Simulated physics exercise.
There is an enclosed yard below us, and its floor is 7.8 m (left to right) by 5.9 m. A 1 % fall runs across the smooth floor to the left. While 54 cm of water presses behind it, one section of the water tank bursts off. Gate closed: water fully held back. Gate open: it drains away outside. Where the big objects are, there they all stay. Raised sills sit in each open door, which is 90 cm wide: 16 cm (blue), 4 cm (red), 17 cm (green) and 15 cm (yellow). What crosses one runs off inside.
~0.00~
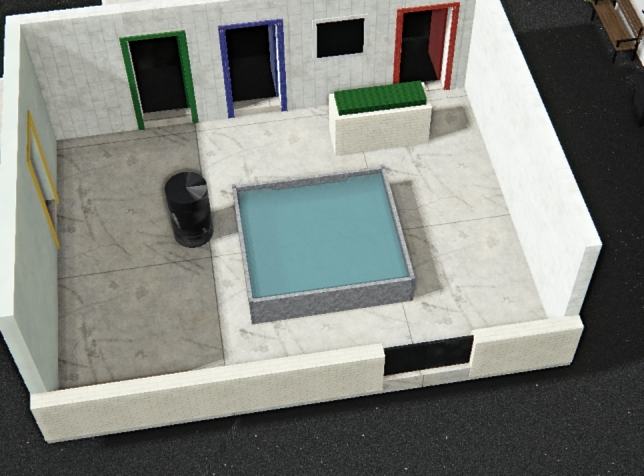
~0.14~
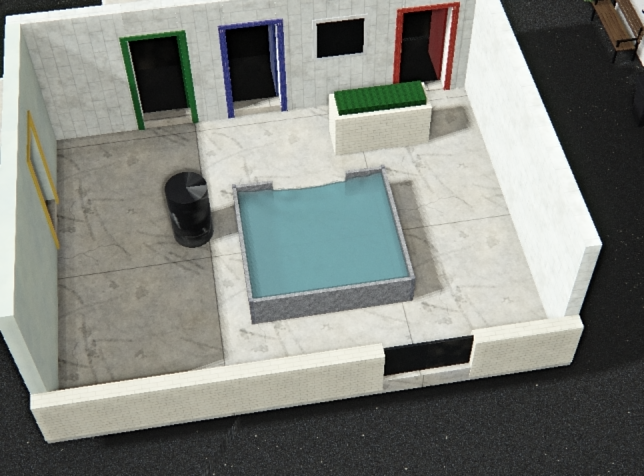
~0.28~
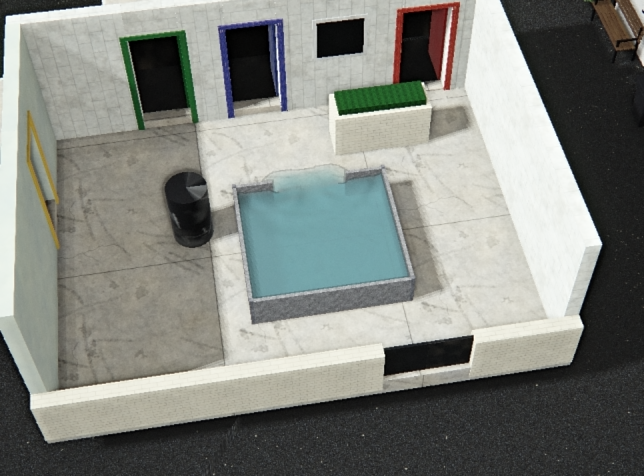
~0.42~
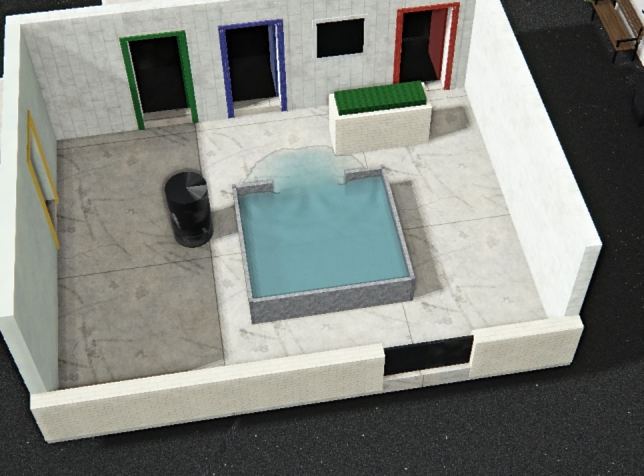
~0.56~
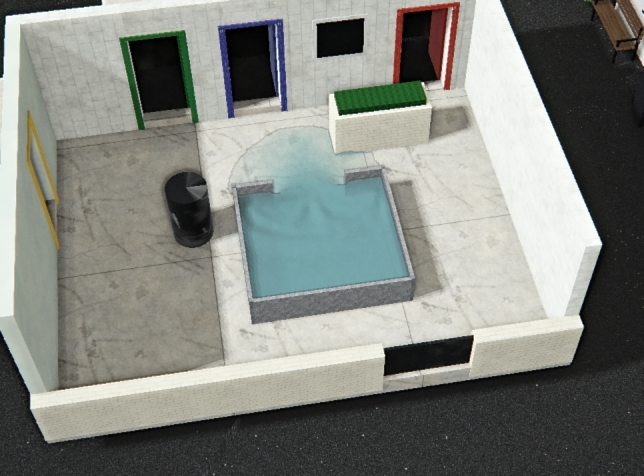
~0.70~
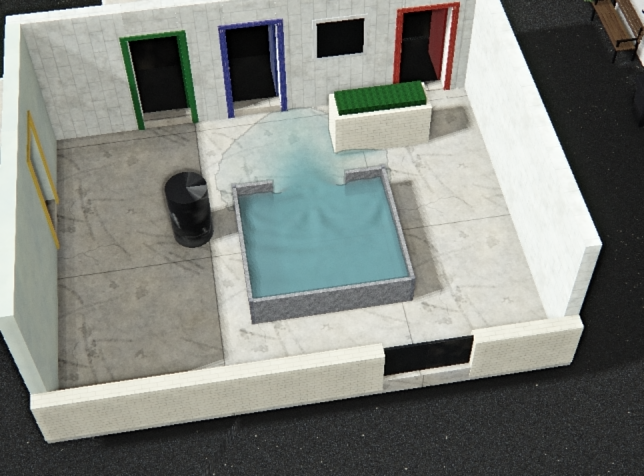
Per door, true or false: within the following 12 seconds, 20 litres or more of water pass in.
Blue door: True. Red door: True. Green door: False. Yellow door: False.
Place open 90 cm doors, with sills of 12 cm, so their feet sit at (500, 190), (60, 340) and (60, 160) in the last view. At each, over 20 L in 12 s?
Check each in turn: The first fails, the second fails, the third succeeds.
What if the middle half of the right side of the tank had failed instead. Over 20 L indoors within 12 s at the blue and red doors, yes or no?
The blue door comes out less than that and the red door more than that.
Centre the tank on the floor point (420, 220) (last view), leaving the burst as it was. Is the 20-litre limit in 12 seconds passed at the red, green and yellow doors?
Red: Too much; green: Within limit; yellow: Within limit.
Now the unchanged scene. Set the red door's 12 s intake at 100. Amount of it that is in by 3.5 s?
Share: ~ 0 %.
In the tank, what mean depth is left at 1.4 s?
I'd put the mean depth near 42 centimetres.
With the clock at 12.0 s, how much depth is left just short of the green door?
The depth there is near 4.5 cm.
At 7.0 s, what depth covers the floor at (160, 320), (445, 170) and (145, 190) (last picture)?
Close to 2, 6 and 3 centimetres.
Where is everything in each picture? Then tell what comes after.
Still water, 54 cm deep, in the water tank at (320, 234), in the first picture.
The front is at a hidden place, 0.7 m from the gap on the water tank's far side; 0.3 m2 of floor is under water; 54 cm left at the back of the water tank, in the second picture.
The front is at a hidden place, 0.9 m from the gap on the water tank's far side; 1.0 m2 of floor is under water; 54 cm left at the back of the water tank, in the third picture.
Water pours out on the water tank's far side and has run 1.3 m, to (281, 153); typically 8 cm deep outside, 54 cm at the water tank's back, in the fourth picture.
The front is at (286, 131), 1.8 m from the gap on the water tank's far side; 3.0 m2 of floor is under water; 54 cm left at the back of the water tank, in the fifth picture.
Water pours out on the water tank's far side and has run 2.3 m, to (301, 108); typically 6 cm deep outside, 54 cm at the water tank's back, in the sixth picture.
After 1.4 s water covers 15 % of the floor and is deepest (38 cm) near (314, 111); blue door 28 cm at the sill, 16 L in, red door not reached, green door not reached, yellow door not reached.
After 2.2 s water covers 25 % of the floor and is deepest (38 cm) near (305, 112); blue door 29 cm at the sill, 66 L in, red door 3 cm at the sill, 0 L in, green door 14 cm at the sill, 0 L in, yellow door not reached.
After 3.5 s water covers 40 % of the floor and is deepest (28 cm) near (67, 144); blue door 23 cm at the sill, 125 L in, red door 7 cm at the sill, 0 L in, green door 11 cm at the sill, 0 L in, yellow door 8 cm at the sill, 0 L in.
After 7.0 s water covers 80 % of the floor and is deepest (18 cm) near (57, 145); blue door 13 cm at the sill, 145 L in, red door 8 cm at the sill, 65 L in, green door 7 cm at the sill, 0 L in, yellow door 12 cm at the sill, 0 L in.
After 12.0 s water covers 95 % of the floor and is deepest (14 cm) near (316, 319); blue door 8 cm at the sill, 146 L in, red door 6 cm at the sill, 116 L in, green door 4 cm at the sill, 0 L in, yellow door 8 cm at the sill, 0 L in.
